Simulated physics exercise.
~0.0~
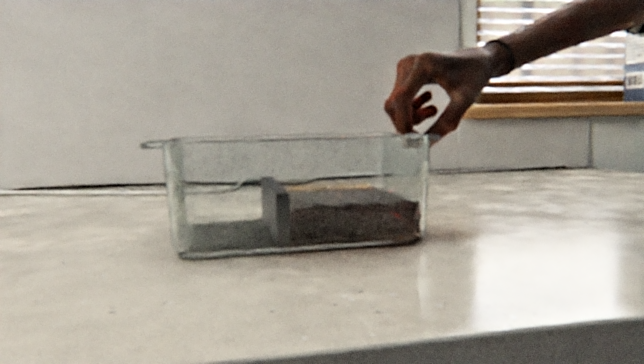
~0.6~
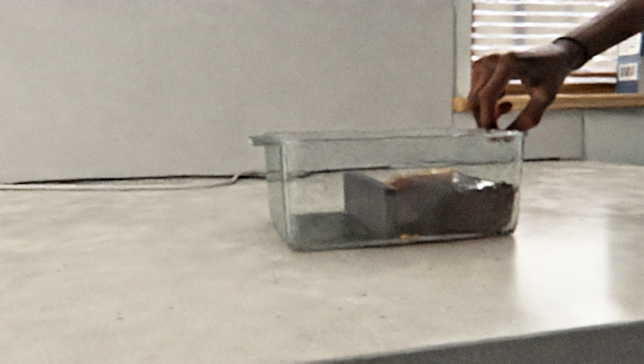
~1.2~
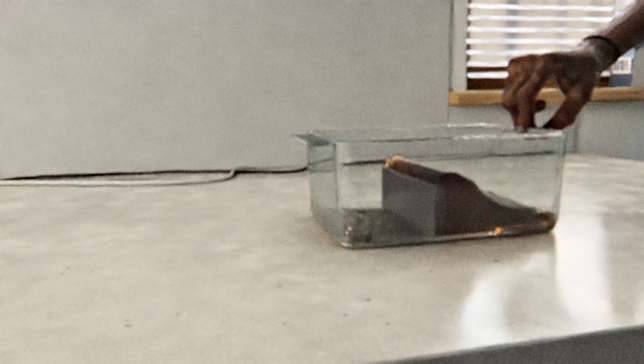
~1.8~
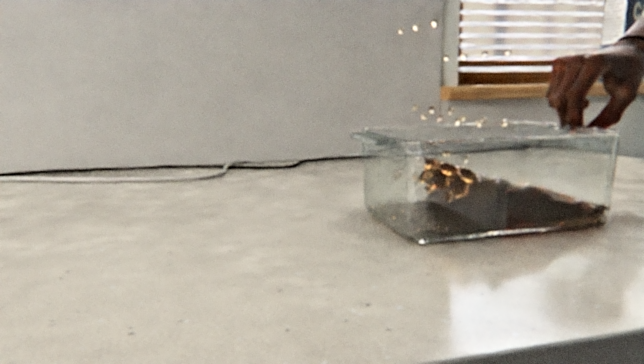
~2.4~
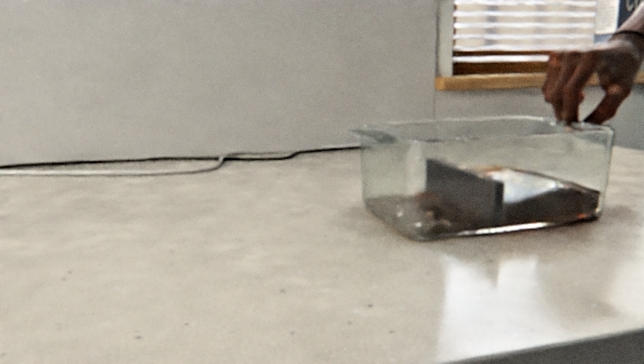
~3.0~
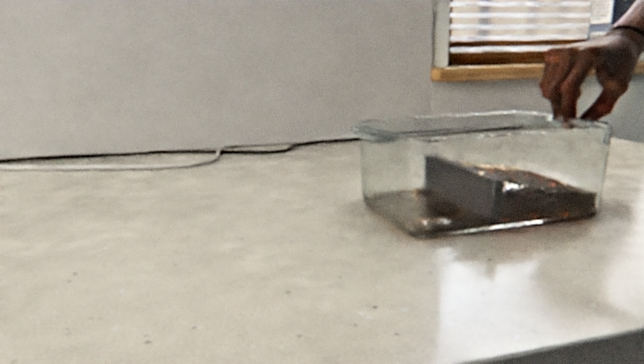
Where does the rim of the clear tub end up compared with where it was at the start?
The rim ends up well to the right of where it began, closer to the right side of the view and just slightly higher.
A clear oblong tub slid right across a pale counter as a hand pulled its right end, and the dark liquid inside surged left over the divider, tossing drops above the rim, before the tub stopped with some liquid left of the divider.
